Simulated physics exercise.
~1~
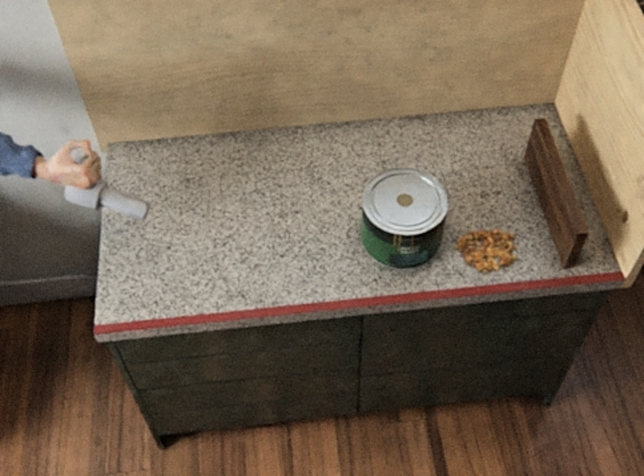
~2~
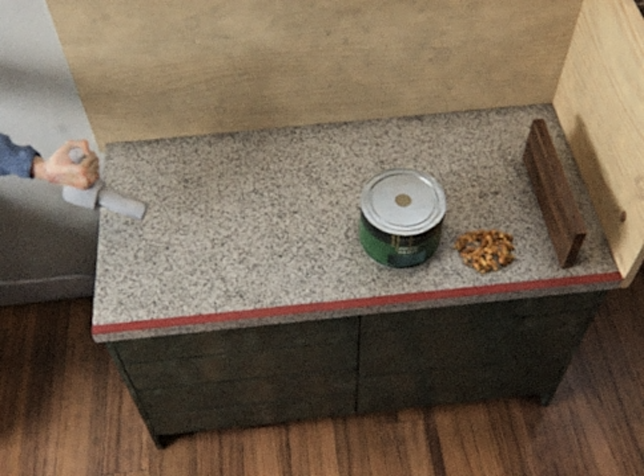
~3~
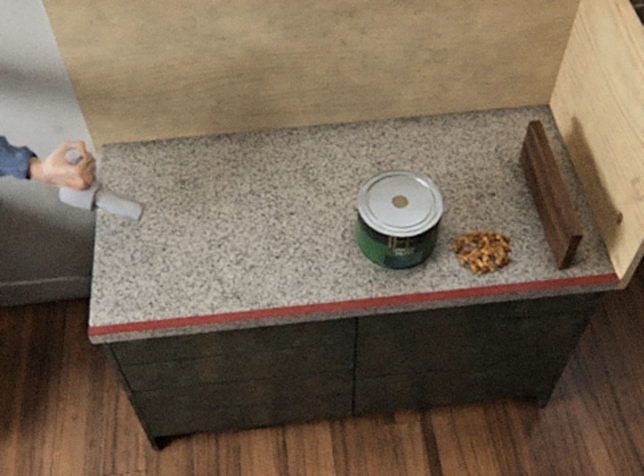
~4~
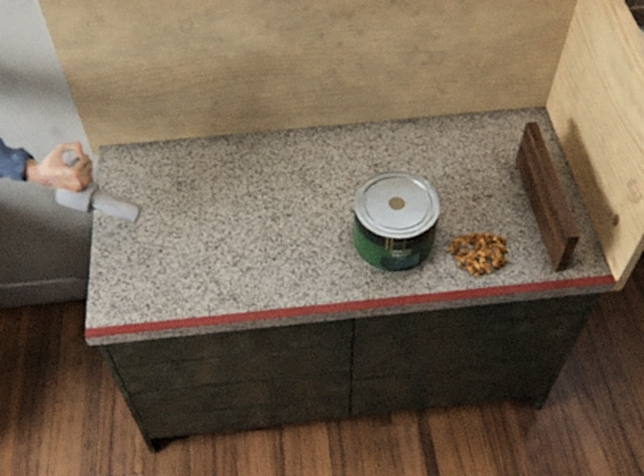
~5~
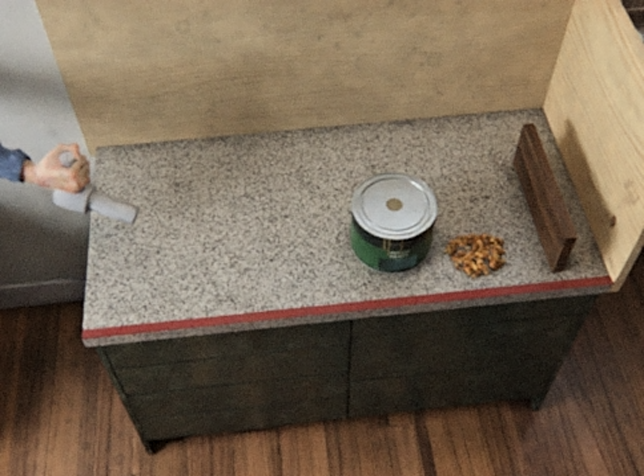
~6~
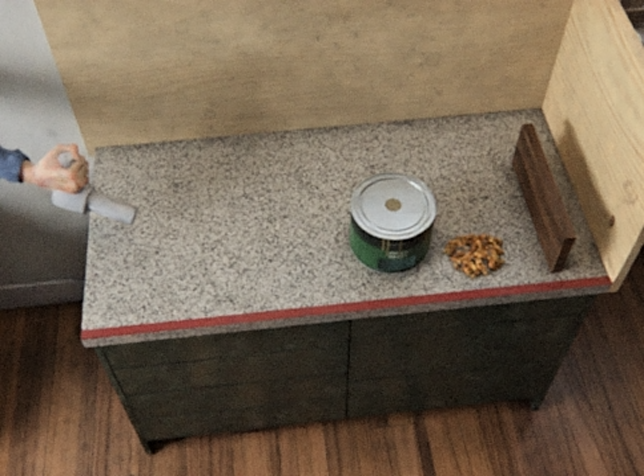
The whole view of the speckled counter slips very slightly to the left, while nothing on it visibly changes place. A hand at the left edge keeps holding a grey dryer pointed across the surface, and the green tin, the patch of orange-brown crumbs and the upright dark board stay still.
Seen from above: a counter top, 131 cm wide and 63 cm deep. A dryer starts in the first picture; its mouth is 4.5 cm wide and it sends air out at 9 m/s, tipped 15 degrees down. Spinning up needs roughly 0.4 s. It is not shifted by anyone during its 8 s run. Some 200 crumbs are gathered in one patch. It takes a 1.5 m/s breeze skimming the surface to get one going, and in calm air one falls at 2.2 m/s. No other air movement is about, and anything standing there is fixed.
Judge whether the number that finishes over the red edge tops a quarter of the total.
I'm expecting the count past that edge to remain at or under a quarter.
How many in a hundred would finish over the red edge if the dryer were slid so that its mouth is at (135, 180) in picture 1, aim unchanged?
Then the share would be close to 0 percent.
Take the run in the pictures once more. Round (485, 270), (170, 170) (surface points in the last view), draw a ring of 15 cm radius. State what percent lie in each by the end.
Roughly 100 % and 0 %, in that order.
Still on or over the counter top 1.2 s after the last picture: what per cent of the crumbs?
About 100 per cent remain.
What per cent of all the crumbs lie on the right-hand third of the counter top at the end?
Roughly 100 %.
Then, 1.2 s after the last picture the count stands so, 0 % are over the red edge; the middle of those still in play is near (477, 257).
Then, 2.2 s after the last picture the count stands so, 0 % are over the red edge; the middle of those still in play is near (477, 257).
Then, 4.0 s after the last picture the count stands so, 0 % are over the red edge; the middle of those still in play is near (477, 257).
Then, 7.6 s after the last picture, at the end, 0 % are over the red edge; the middle of those still in play is near (477, 257).
